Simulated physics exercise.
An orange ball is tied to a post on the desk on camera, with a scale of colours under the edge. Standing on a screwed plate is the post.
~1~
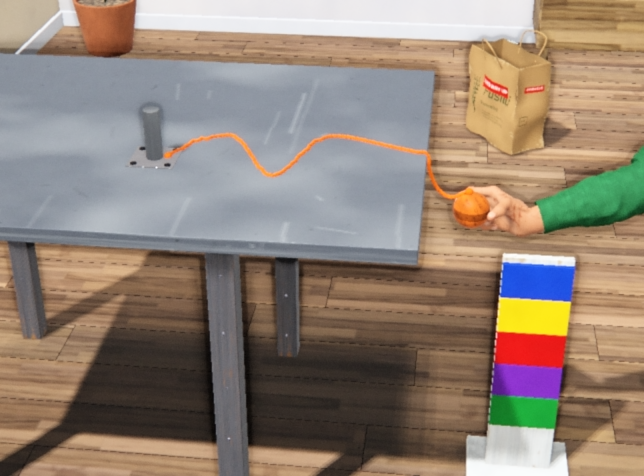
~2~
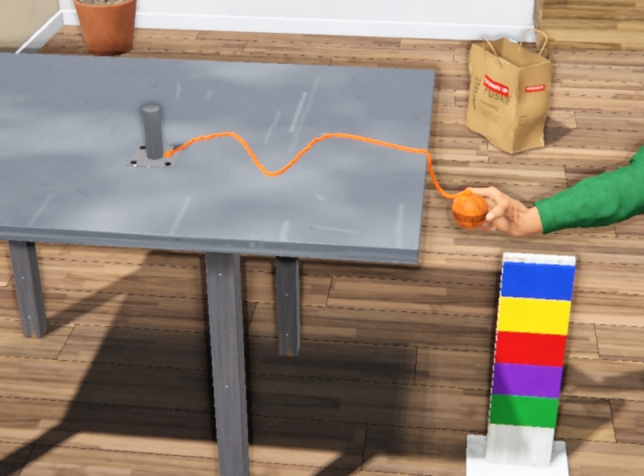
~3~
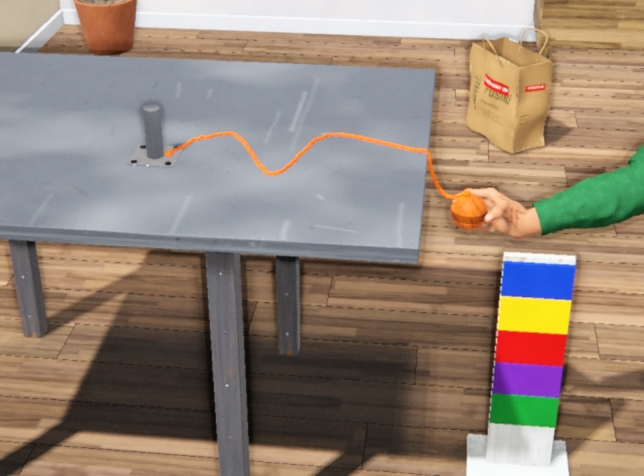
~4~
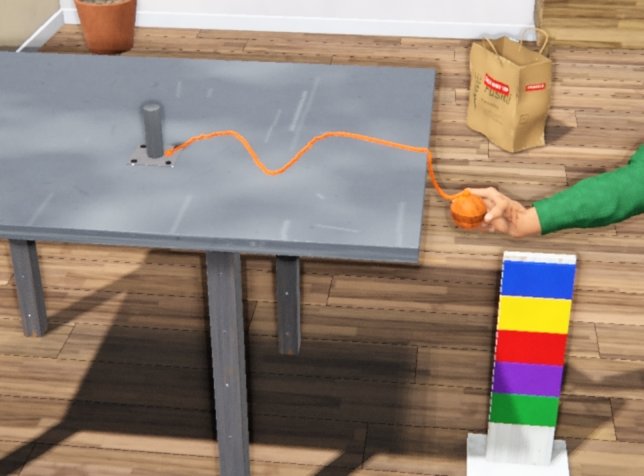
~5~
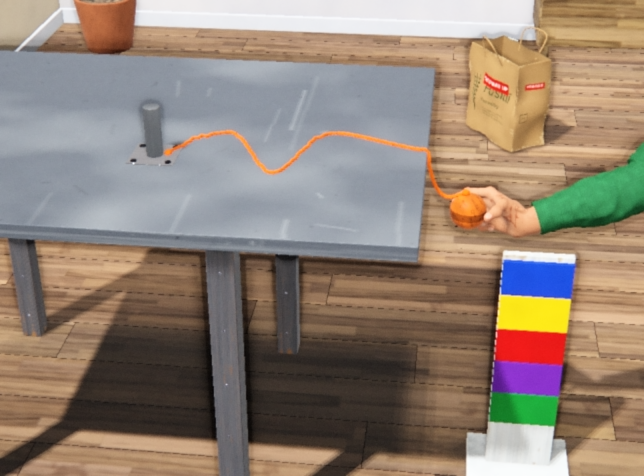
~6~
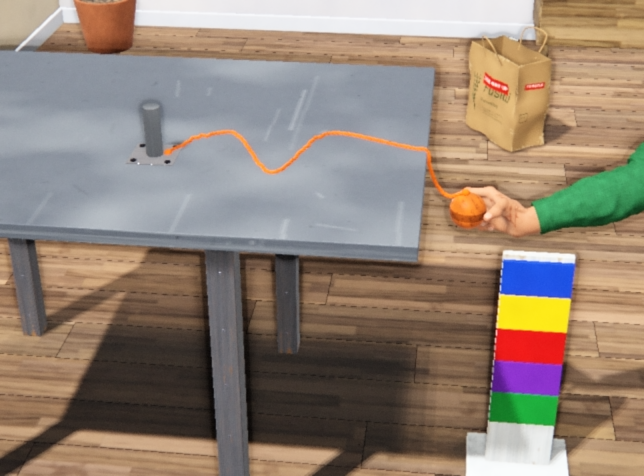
In this clip, a hand in a green sleeve holds an orange ball just off the right edge of a grey desk, its slack orange cord winding back to a post, above a coloured scale; almost nothing moves.
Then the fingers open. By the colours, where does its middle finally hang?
At the purple band.
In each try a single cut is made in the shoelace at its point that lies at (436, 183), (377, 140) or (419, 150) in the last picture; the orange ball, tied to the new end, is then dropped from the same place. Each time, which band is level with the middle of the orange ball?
The bands would be red, blue and yellow, in that order.
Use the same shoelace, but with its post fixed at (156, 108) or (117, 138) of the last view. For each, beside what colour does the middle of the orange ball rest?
Going case by case, it's red and then red.
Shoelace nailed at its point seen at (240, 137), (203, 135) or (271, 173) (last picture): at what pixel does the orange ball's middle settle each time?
(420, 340); (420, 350); (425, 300).
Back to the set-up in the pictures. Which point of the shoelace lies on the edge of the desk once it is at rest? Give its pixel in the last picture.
That spot is roughly at (303, 150).
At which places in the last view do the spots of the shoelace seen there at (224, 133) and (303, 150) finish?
First one close to (251, 155), second close to (427, 161).
Soon after, ball near (407, 357); level with purple.
After that, ball near (424, 368); level with purple.
In the end, ball near (415, 371); level with purple. The shoelace holds its middle at purple.
